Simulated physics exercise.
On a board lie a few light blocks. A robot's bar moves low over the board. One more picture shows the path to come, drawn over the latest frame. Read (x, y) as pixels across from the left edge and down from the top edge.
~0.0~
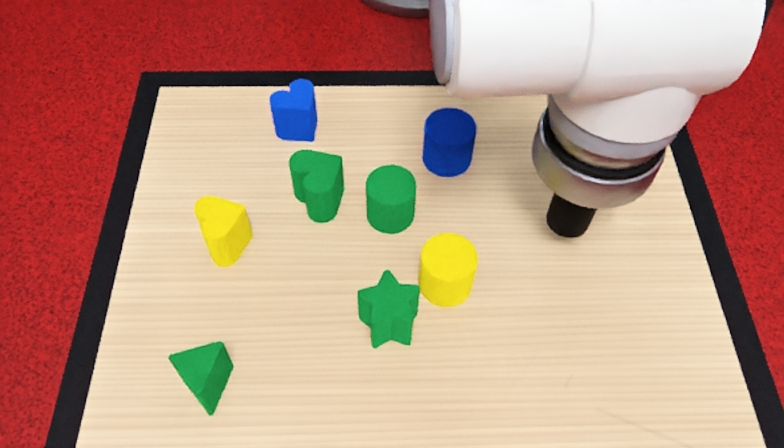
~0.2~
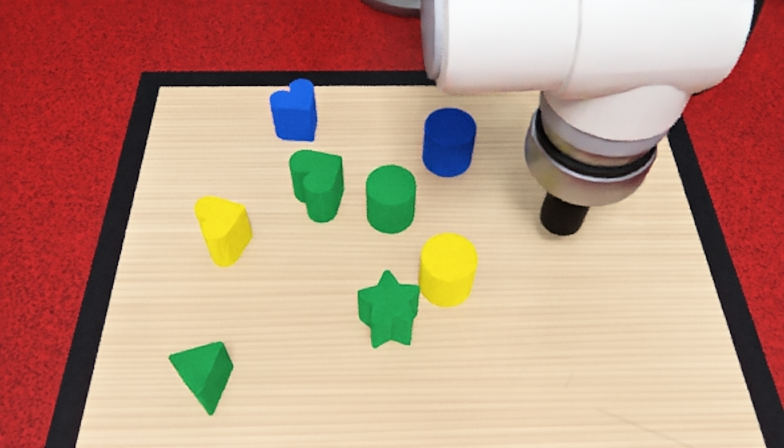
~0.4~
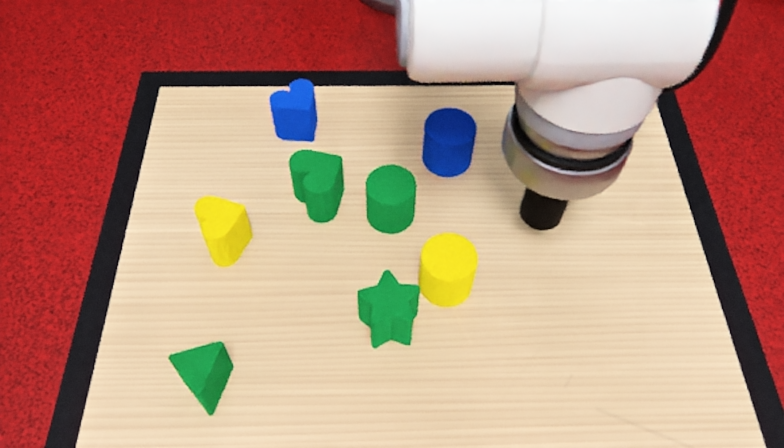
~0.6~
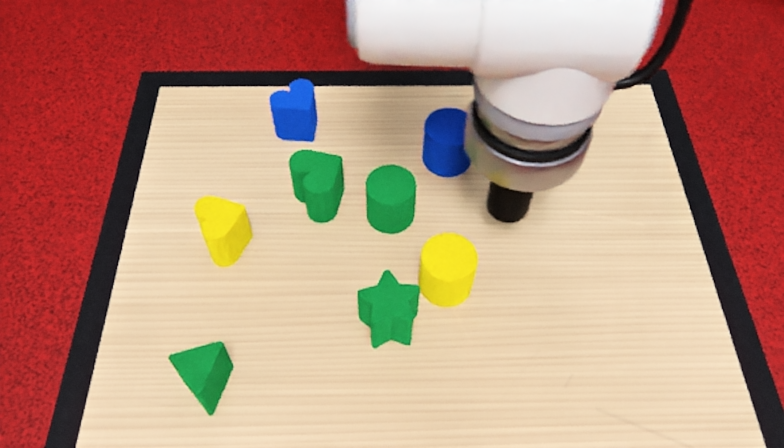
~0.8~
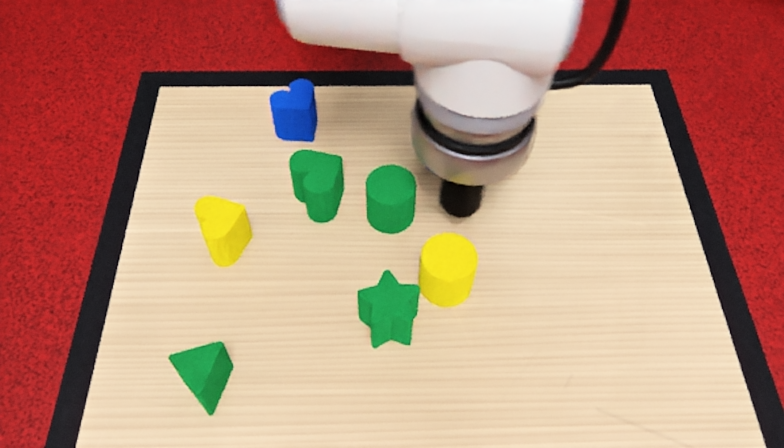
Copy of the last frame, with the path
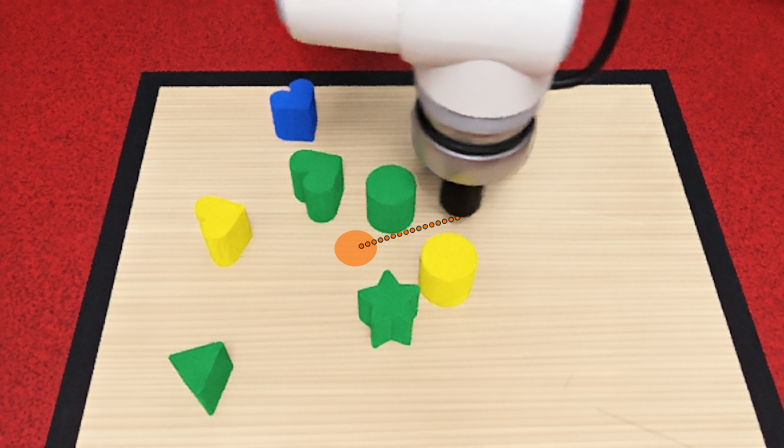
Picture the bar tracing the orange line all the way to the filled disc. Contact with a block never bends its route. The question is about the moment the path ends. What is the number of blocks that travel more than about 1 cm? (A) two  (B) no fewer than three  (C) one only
Option A.
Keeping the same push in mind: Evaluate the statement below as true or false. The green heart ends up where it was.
The statement is false.
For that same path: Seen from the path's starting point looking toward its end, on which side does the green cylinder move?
My answer: Right.
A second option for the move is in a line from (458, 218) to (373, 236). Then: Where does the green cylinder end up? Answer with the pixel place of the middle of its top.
The top centre is at (336, 182).
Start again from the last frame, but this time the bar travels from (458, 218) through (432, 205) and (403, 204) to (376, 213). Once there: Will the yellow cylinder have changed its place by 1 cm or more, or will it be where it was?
Stays where it is.
Path on the board, from (458, 218) directly to (356, 248).
What follows on the original path. Halfway along, bar (407, 215); green cylinder (367, 183).
At the end, bar (355, 231); green heart (298, 160); green cylinder (337, 183); yellow cylinder in place.
